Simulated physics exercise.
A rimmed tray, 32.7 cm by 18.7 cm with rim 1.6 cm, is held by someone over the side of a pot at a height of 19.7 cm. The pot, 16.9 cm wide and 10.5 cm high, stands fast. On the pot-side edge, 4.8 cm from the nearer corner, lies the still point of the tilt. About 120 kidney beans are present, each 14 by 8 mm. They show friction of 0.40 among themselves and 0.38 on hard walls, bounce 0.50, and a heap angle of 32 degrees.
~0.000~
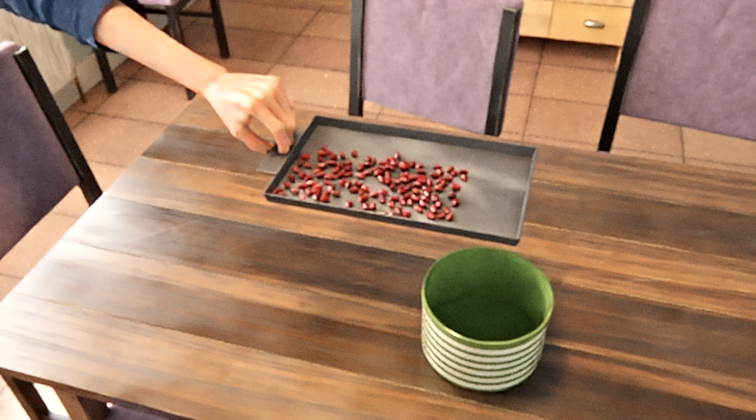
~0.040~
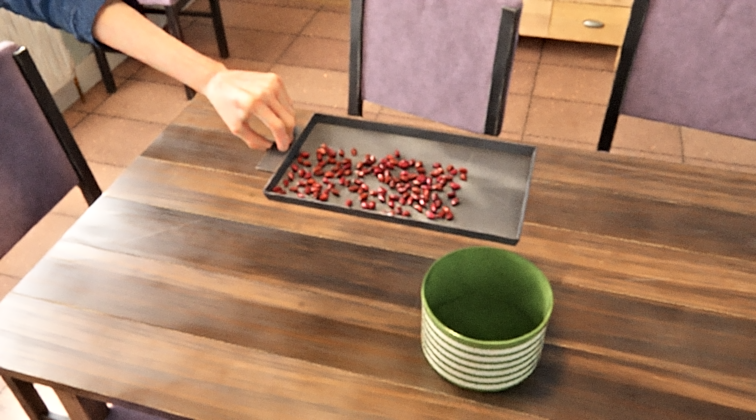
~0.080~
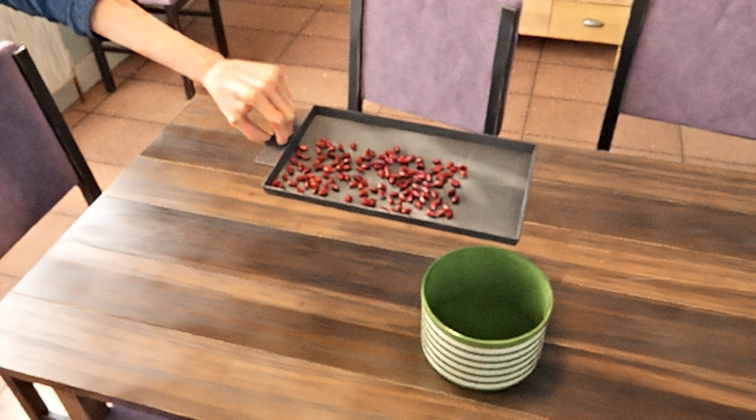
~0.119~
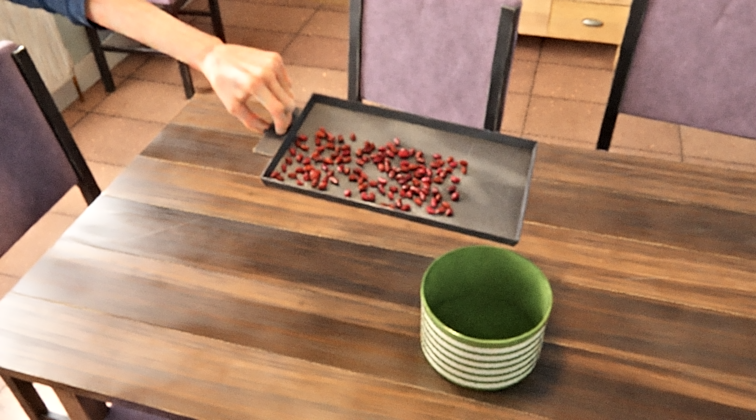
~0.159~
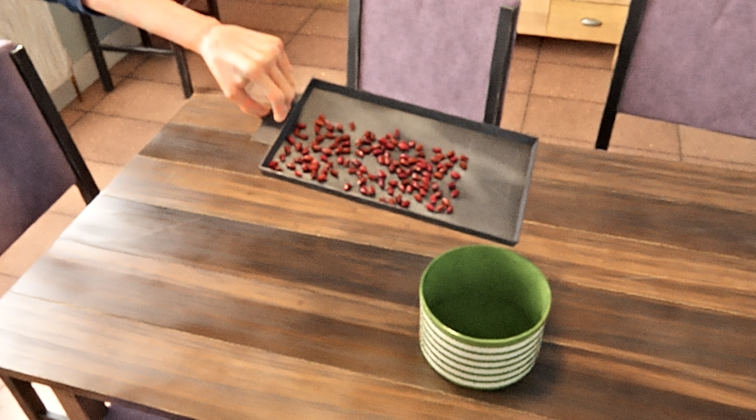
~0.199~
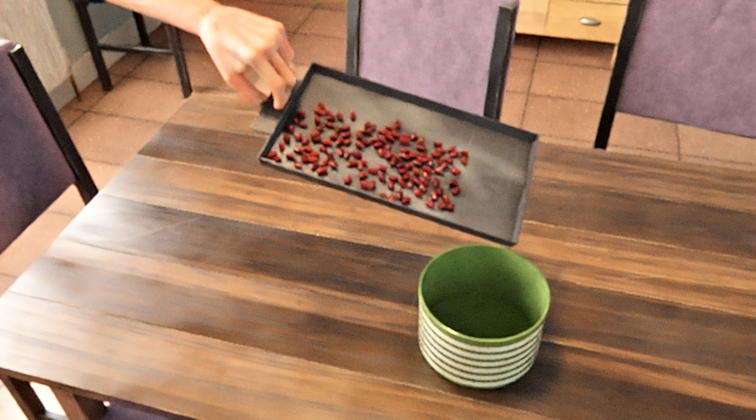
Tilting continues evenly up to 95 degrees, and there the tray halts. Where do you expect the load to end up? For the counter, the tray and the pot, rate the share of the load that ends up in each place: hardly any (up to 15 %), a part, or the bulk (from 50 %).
Share of the load - the counter: A part, the tray: Hardly any, the pot: The bulk.
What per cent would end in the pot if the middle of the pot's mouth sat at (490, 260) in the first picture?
I'd expect near 20 per cent.
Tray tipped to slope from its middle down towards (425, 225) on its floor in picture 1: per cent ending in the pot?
My best guess is some 85 per cent.
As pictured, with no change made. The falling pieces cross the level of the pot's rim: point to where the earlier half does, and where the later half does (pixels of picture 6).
Early: About (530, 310); late: About (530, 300).
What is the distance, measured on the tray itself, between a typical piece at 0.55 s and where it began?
It has moved some 9 cm from its start.
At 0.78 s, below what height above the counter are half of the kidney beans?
I'd put it near 16 cm.
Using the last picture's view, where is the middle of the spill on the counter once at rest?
The spill is centred close to (609, 393).
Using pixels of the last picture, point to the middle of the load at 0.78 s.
Roughly pixel (525, 268).
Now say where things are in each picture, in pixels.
Tray tilt 0 degrees, front corners at (267, 192) and (517, 236); middle of the pieces at (382, 179); pot at (487, 292), in the first picture.
Tray tilt 1 degrees, front corners at (266, 190) and (517, 236); middle of the pieces at (382, 178), in the second picture.
Tray tilt 3 degrees, front corners at (265, 185) and (517, 237); middle of the pieces at (381, 173), in the third picture.
Tray tilt 7 degrees, front corners at (264, 176) and (517, 238), lowest corner right front; middle of the pieces at (381, 167), in the fourth picture.
Tray tilt 11 degrees, front corners at (263, 166) and (516, 239), lowest corner right front; middle of the pieces at (381, 160), in the fifth picture.
Tray tilt 15 degrees, front corners at (262, 156) and (515, 240), lowest corner right front; middle of the pieces at (381, 152); pot at (484, 289). Its pace works out near 110 degrees a second, in the sixth picture.
After 0.55 s, tilt 55 degrees; the tray holds 100 %, the pot 0 %.
After 0.78 s, tilt 80 degrees; the tray holds 40 %, the pot 20 %.
After 1.12 s, tilt 95 degrees; the tray holds 0 %, the pot 75 %.
In the end, at 2.4 s, counter 25 %, tray 0 %, pot 75 %.
